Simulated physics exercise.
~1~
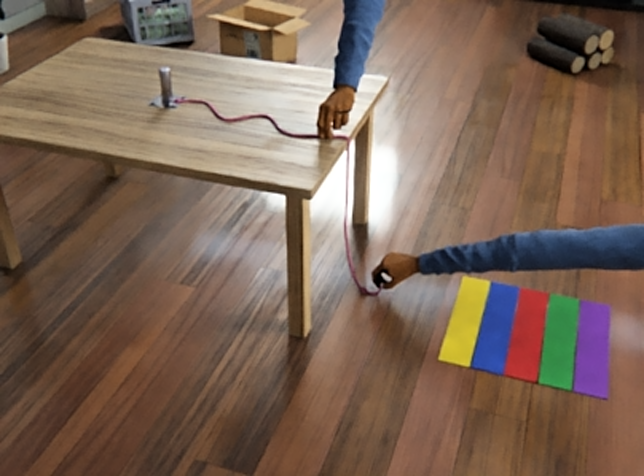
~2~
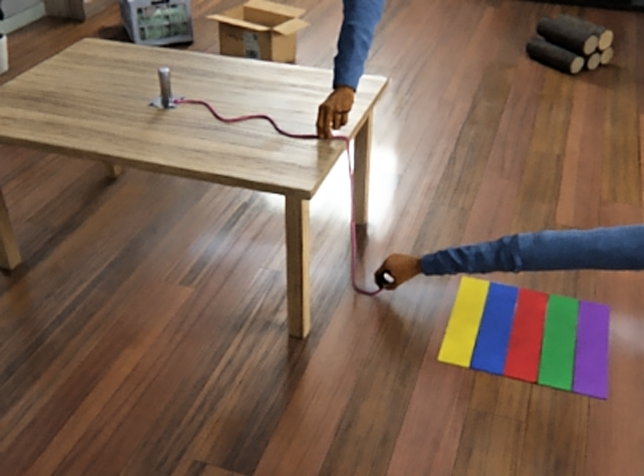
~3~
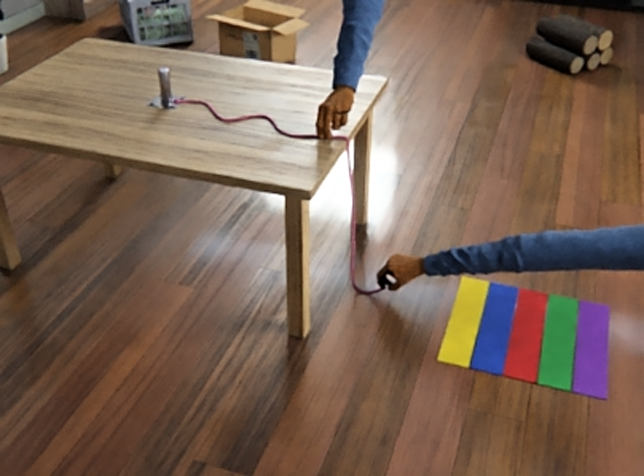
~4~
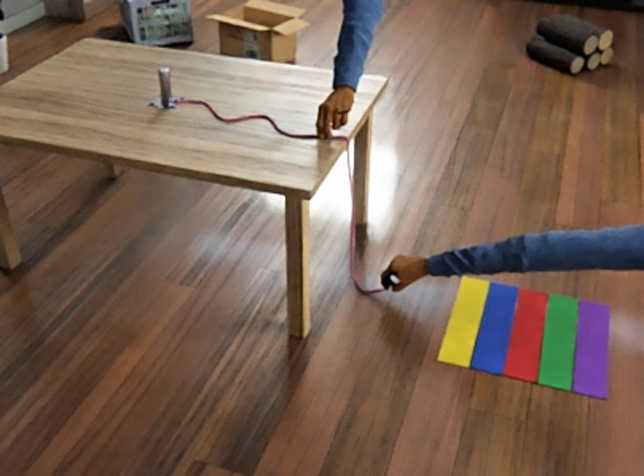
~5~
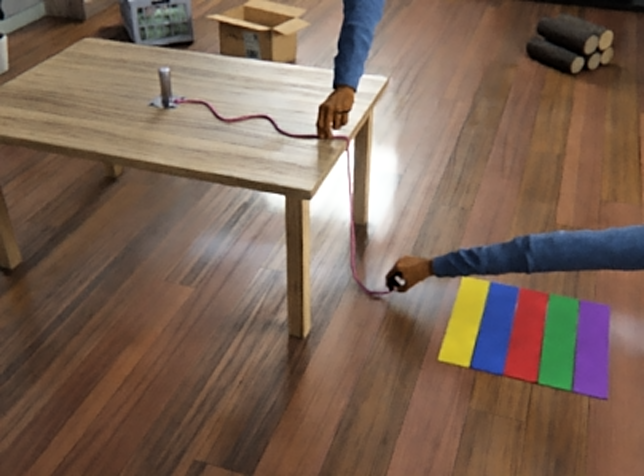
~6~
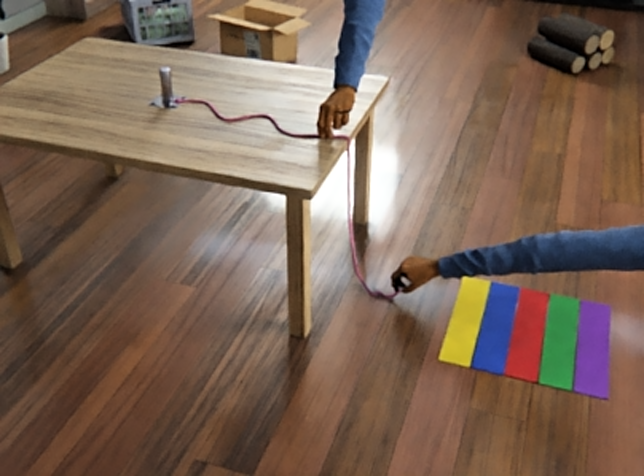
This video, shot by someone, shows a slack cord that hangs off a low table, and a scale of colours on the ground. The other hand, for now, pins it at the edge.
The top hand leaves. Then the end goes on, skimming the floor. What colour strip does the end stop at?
Red.
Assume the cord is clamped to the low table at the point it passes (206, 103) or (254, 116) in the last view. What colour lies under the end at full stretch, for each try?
Taking them in turn: Red; blue.
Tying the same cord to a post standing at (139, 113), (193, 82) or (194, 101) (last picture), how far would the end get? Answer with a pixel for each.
Going by the last picture, roughly (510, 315), (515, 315) and (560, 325).
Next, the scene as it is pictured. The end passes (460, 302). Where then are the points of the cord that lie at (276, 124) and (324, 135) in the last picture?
Well, the first one sits at (301, 126), and the second one sits at (349, 148).
A little later, end near (460, 302); over yellow.
Next, end near (504, 312); over blue.
When it is tight, end near (531, 317); over red. It gets as far as the red strip.
